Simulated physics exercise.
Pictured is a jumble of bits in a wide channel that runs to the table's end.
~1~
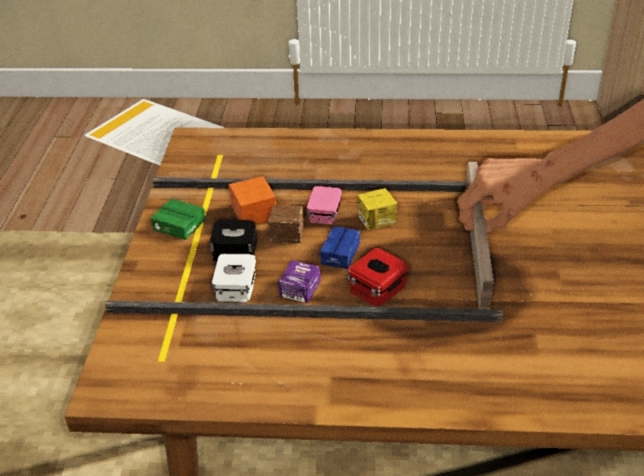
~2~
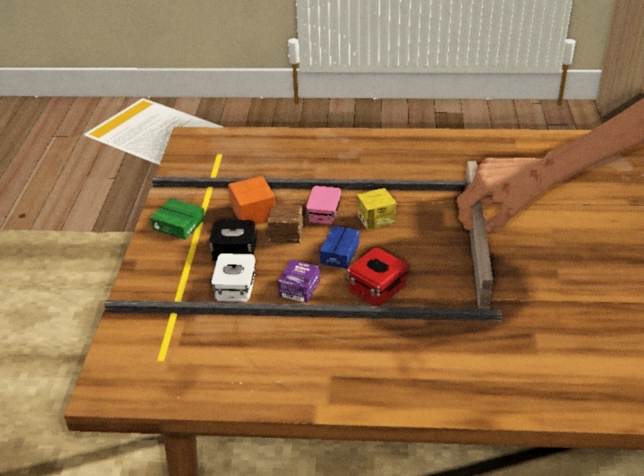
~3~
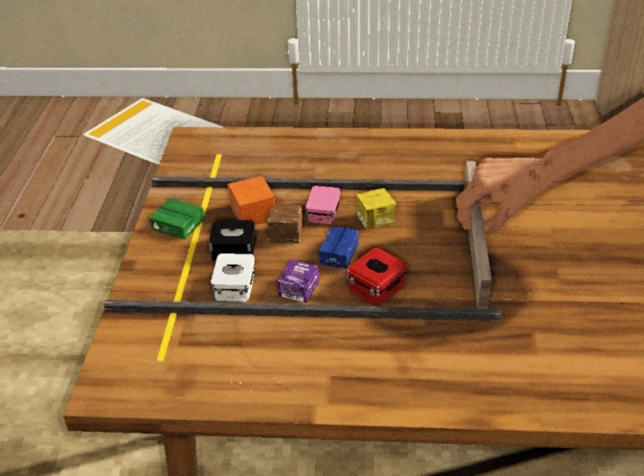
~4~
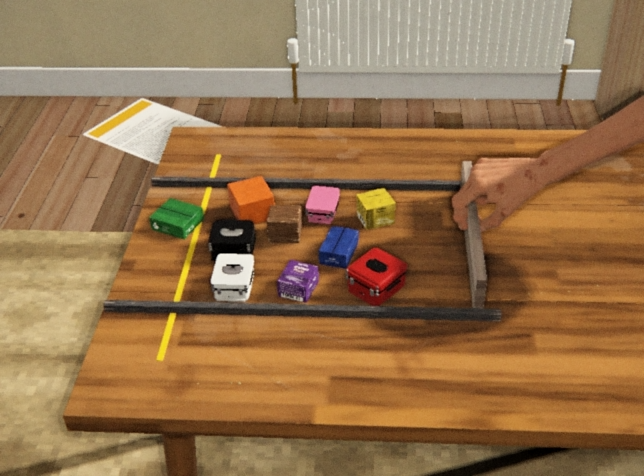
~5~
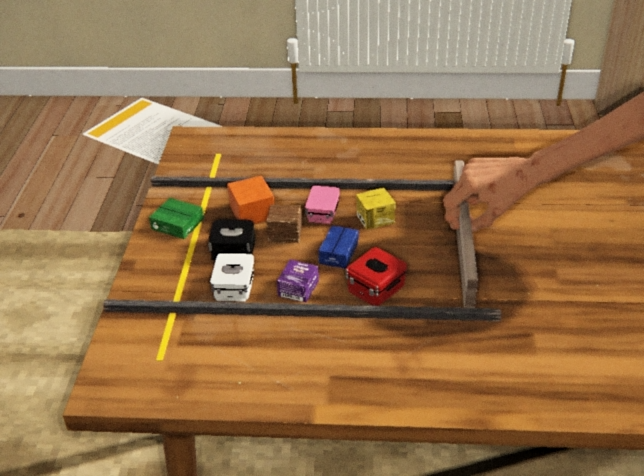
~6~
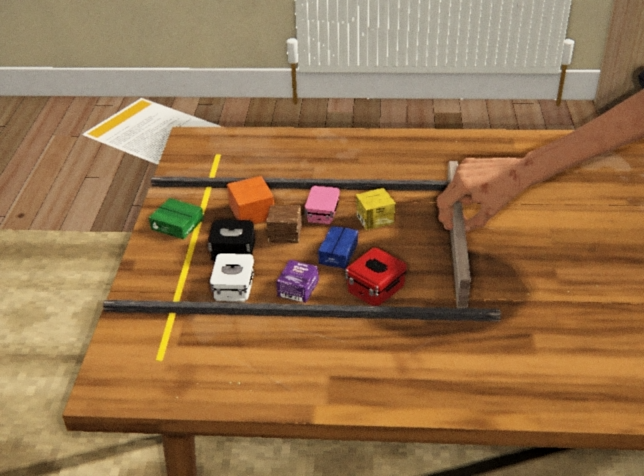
In this clip, small colourful boxes and blocks sit between two dark rails on a wooden table, near a yellow line, while a hand at the right slides an upright board slightly left toward them; the boxes barely move.
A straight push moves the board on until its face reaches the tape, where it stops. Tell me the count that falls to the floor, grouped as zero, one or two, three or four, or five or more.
The number of pieces cleared off the edge is going to be three or four exactly.
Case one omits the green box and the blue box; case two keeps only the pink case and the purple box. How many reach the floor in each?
Going first to second: 2 and 1.
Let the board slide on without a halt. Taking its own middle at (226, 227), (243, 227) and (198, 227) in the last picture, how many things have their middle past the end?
By position: 1 / 0 / 3.
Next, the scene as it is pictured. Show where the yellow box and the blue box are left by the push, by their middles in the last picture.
Listed as asked: First (186, 202), and then (174, 253).
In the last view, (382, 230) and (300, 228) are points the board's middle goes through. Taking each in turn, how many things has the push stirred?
Moved so far: 2, then 9.
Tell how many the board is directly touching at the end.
Count: 4.
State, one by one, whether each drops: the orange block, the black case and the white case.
Orange block: Down; black case: Still up; white case: Down.
Soon after, none off yet; green box at rest near (177, 218); black case at rest near (232, 240); white case at rest near (233, 278).
After that, none off yet; green box at rest near (177, 218); black case displaced a little near (221, 242); white case displaced about its own width near (202, 277).
And then, none off yet; green box displaced about its own width near (129, 224); black case displaced about its own width near (172, 244); white case displaced well along near (132, 274).
In the end, the number that fall off is three or four; gone, orange block, white case and green box.
